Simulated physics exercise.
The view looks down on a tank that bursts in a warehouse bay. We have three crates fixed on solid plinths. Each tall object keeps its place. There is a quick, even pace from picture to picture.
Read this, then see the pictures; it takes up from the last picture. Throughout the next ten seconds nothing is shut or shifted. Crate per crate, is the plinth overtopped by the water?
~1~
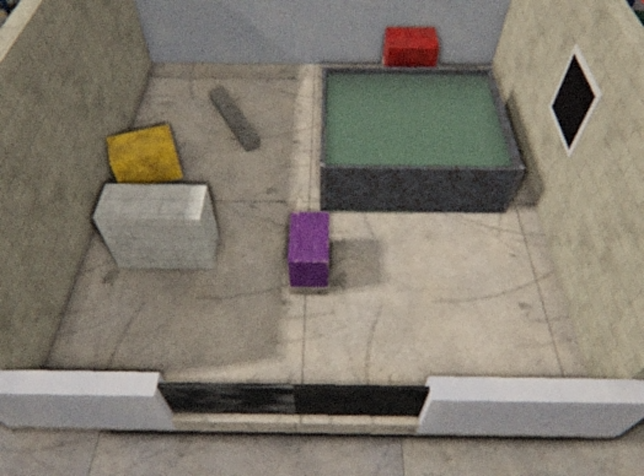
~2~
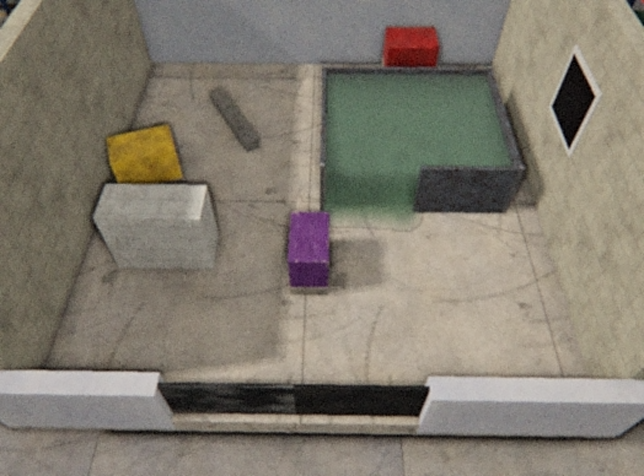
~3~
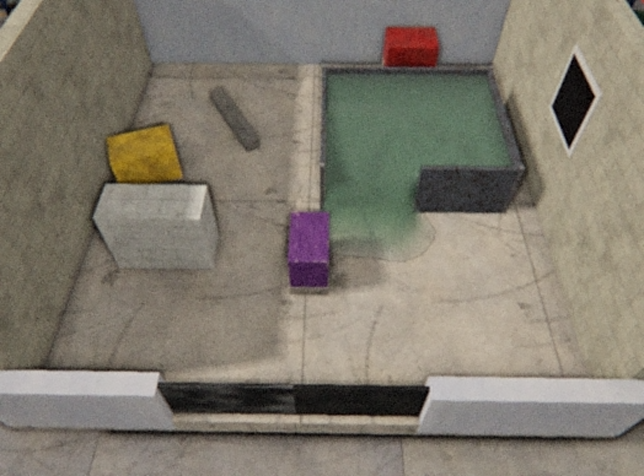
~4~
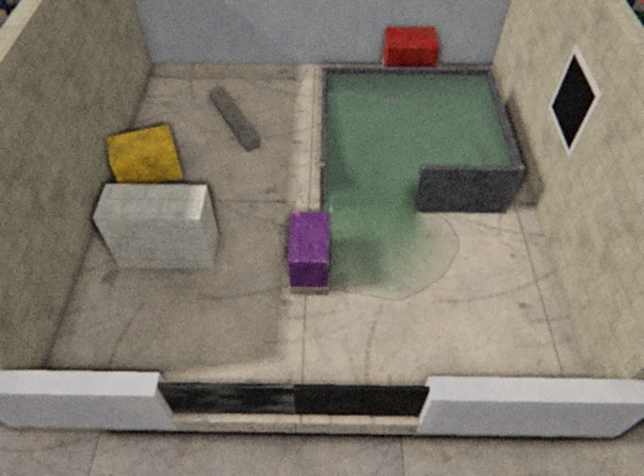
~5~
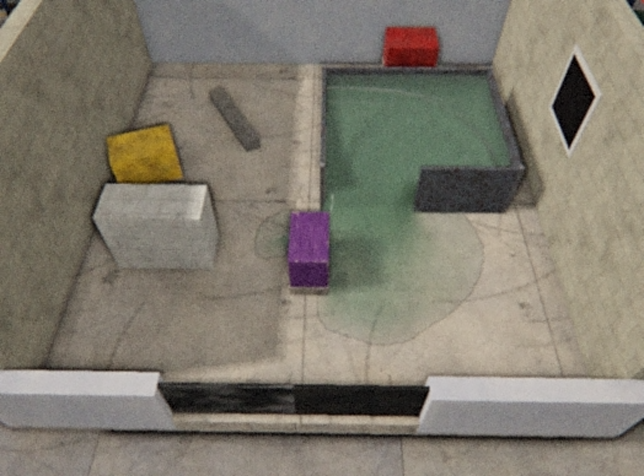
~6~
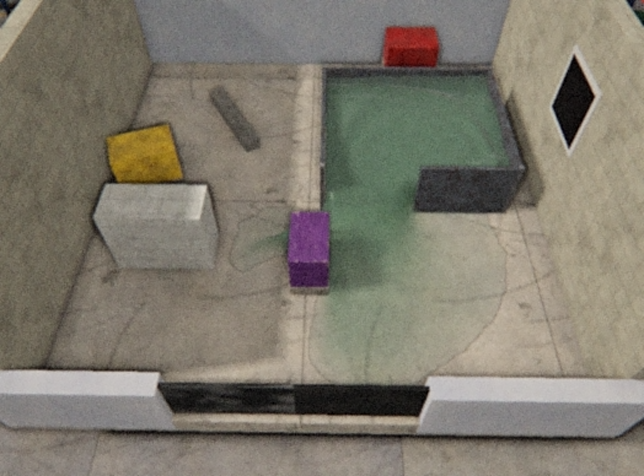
Red crate - not overtopped, purple crate - overtopped, yellow crate - overtopped.
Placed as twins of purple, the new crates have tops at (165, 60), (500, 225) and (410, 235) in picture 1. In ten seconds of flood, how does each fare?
Going through them in order, the first is not reached, the second is overtopped and the third is overtopped.
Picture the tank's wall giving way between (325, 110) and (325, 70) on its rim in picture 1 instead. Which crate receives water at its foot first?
It's the yellow one.
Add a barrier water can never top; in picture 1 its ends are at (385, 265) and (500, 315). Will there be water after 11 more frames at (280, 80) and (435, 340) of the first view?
In order, I'd call them bare and inundated.
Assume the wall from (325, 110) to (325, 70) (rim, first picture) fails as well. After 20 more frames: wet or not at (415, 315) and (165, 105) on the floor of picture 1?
Untouched, submerged.
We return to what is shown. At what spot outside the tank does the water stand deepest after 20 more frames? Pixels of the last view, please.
Approximate pixel: (579, 405).
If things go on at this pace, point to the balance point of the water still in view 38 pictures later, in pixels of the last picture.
Roughly (347, 223).
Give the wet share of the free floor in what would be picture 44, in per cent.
Roughly 85 %.
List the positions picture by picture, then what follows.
The water tank at (413, 118) is whole and still, in the first frame.
Water pours out at (370, 194) and has run to a hidden place, in the second frame.
Water pours out at (370, 196) and has run to (415, 251), in the third frame.
Water pours out at (370, 198) and has run to (401, 292), in the fourth frame.
Water pours out at (369, 198) and has run to (380, 339), in the fifth frame.
The front is at a hidden place, out from the gap at (369, 198), in the sixth frame.
A moment on, water covers 30 % of the floor; the red crate not reached, the purple crate water round its plinth, the yellow crate not reached.
Next, water covers 45 % of the floor; the red crate not reached, the purple crate water round its plinth, the yellow crate water round its plinth.
Then, water covers 65 % of the floor; the red crate not reached, the purple crate water round its plinth, the yellow crate water round its plinth.
Later, water covers 85 % of the floor; the red crate water round its plinth, the purple crate water round its plinth, the yellow crate water round its plinth.
In the end, water covers 100 % of the floor; the red crate stayed above the water, the purple crate was topped, the yellow crate was topped.
